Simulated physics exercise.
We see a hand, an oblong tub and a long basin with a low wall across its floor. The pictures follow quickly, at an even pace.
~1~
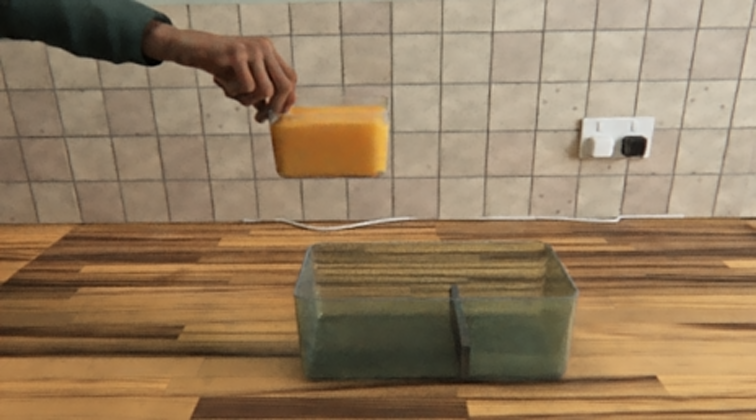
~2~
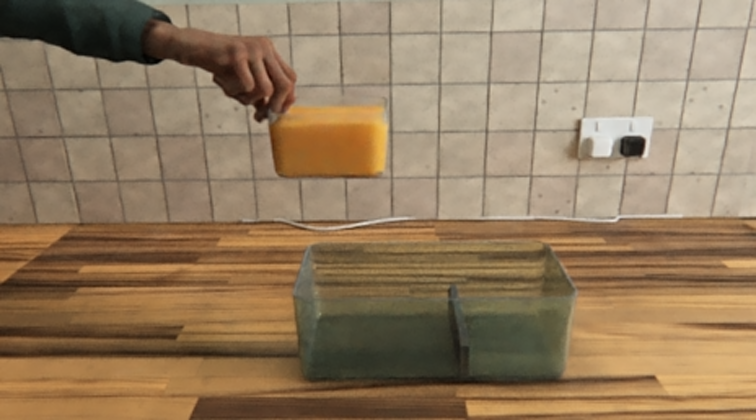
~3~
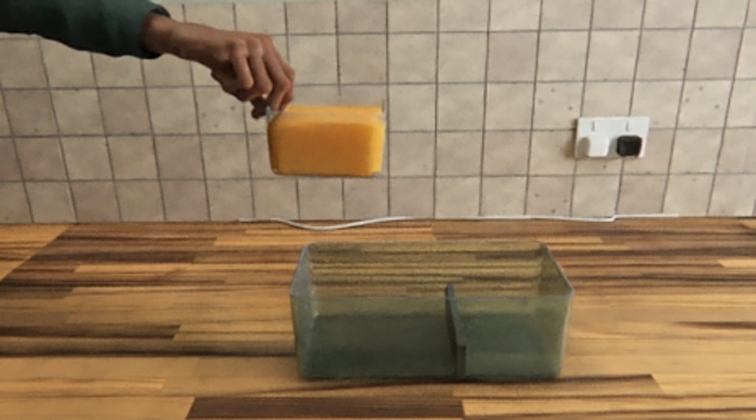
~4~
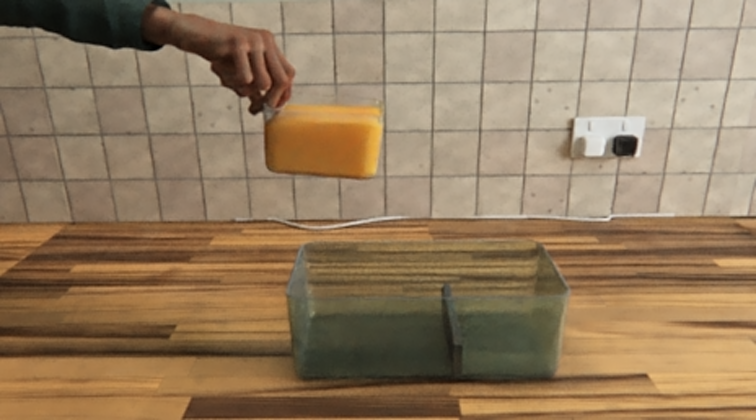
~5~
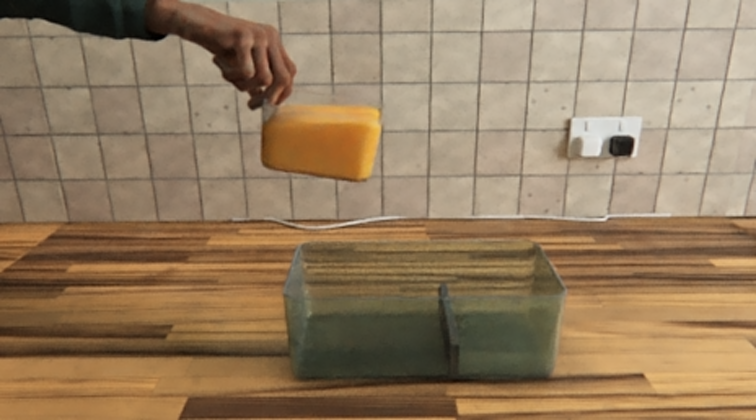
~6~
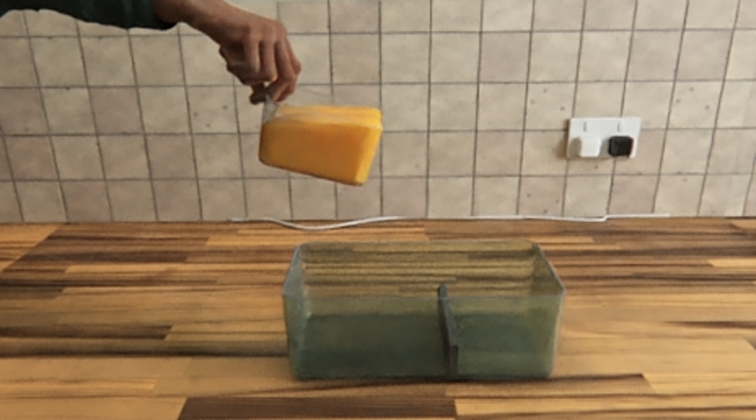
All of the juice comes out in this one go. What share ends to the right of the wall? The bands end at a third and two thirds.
The share right of the wall is between a third and two thirds.
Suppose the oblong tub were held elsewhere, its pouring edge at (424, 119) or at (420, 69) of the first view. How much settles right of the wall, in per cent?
About 75 and 75 per cent.
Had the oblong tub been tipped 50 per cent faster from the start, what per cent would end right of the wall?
Close to 45 per cent.
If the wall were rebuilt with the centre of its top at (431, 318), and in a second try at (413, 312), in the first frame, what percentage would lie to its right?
The first gives 70 %, the second 85 %.
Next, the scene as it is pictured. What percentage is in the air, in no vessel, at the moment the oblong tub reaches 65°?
Roughly 35 in a hundred.
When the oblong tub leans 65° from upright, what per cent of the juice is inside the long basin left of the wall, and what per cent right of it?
Left about 10, right about 10.
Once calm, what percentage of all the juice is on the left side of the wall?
Some 50 per cent.
A moment on, the oblong tub is tipped part way and 47 per cent is still to pour, 8 is left of the wall and 11 right of it.
Next, the oblong tub is tipped on its side and 10 per cent is still to pour, 32 is left of the wall and 49 right of it.
Then the oblong tub is tipped right over and 0 per cent is still to pour, 48 is left of the wall and 49 right of it.
Later the oblong tub is tipped right over and 0 per cent is still to pour, 49 is left of the wall and 49 right of it.
Finally, 49 per cent lies left of the wall, 50 right of it and 1 outside.
